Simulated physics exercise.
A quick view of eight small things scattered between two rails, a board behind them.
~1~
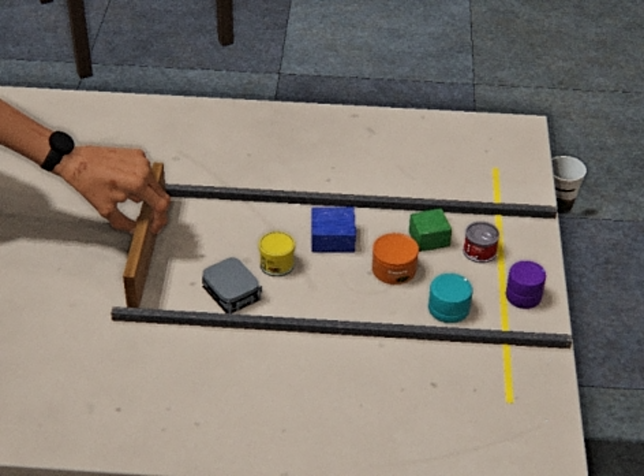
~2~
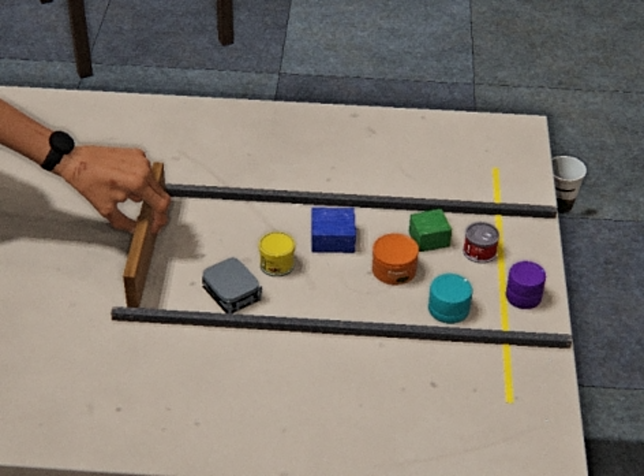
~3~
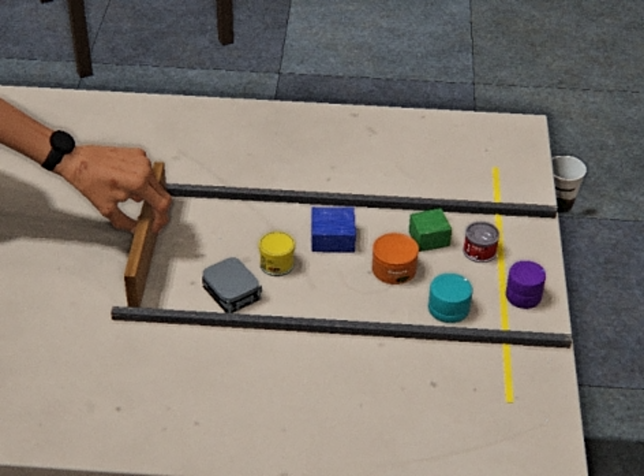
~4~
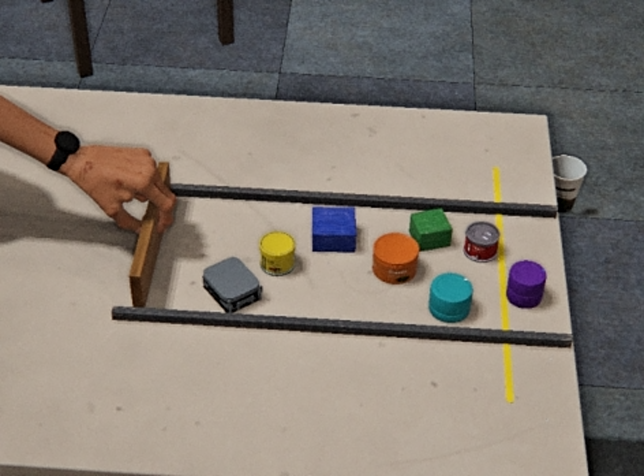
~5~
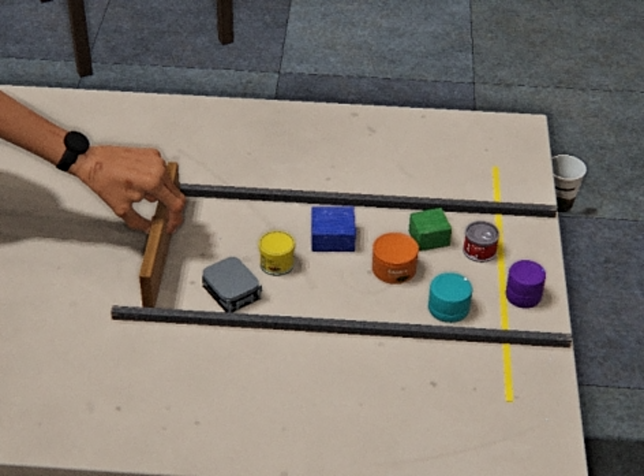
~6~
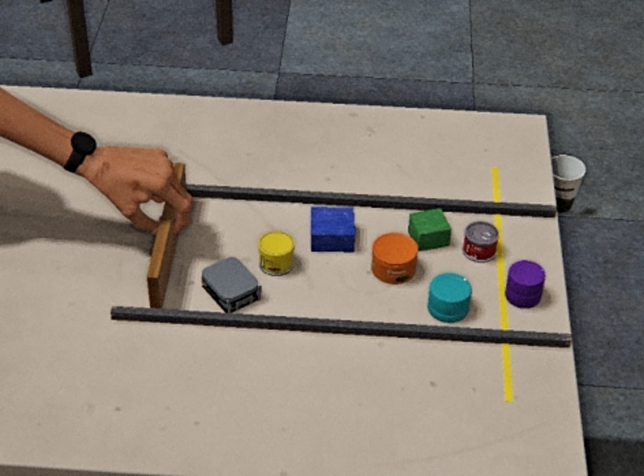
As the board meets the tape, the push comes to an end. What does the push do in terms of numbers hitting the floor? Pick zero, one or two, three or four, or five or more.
It sends one or two to the floor.
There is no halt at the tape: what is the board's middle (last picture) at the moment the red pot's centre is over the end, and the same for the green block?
The middle is at (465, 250) when it's the red pot, and at (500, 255) when it's the green block.
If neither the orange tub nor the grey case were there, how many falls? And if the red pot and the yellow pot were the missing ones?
You'd count 1 the first time and 0 the second time.
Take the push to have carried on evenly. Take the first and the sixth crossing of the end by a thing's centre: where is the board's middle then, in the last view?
At the first moment about (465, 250), at the next about (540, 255).
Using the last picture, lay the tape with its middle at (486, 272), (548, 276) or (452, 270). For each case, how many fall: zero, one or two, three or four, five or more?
Taking the tapes one after another, the count is either one or two, then five or more, then not one.
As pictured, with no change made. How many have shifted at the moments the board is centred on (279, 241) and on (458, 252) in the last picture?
In order, the tallies are 2 and 8.
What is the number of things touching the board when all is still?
It's touching 3 at the end.
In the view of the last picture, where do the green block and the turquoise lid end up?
In the last view, the middles sit near (561, 240) and near (567, 306).
Early on, none off yet; purple lid at rest near (525, 284); red pot at rest near (481, 242); turquoise lid at rest near (450, 298).
A while later, none off yet; purple lid at rest near (525, 284); red pot travelled a little near (495, 242); turquoise lid moving near (460, 298).
Finally, the number that fall off is one or two; lost, red pot and purple lid.
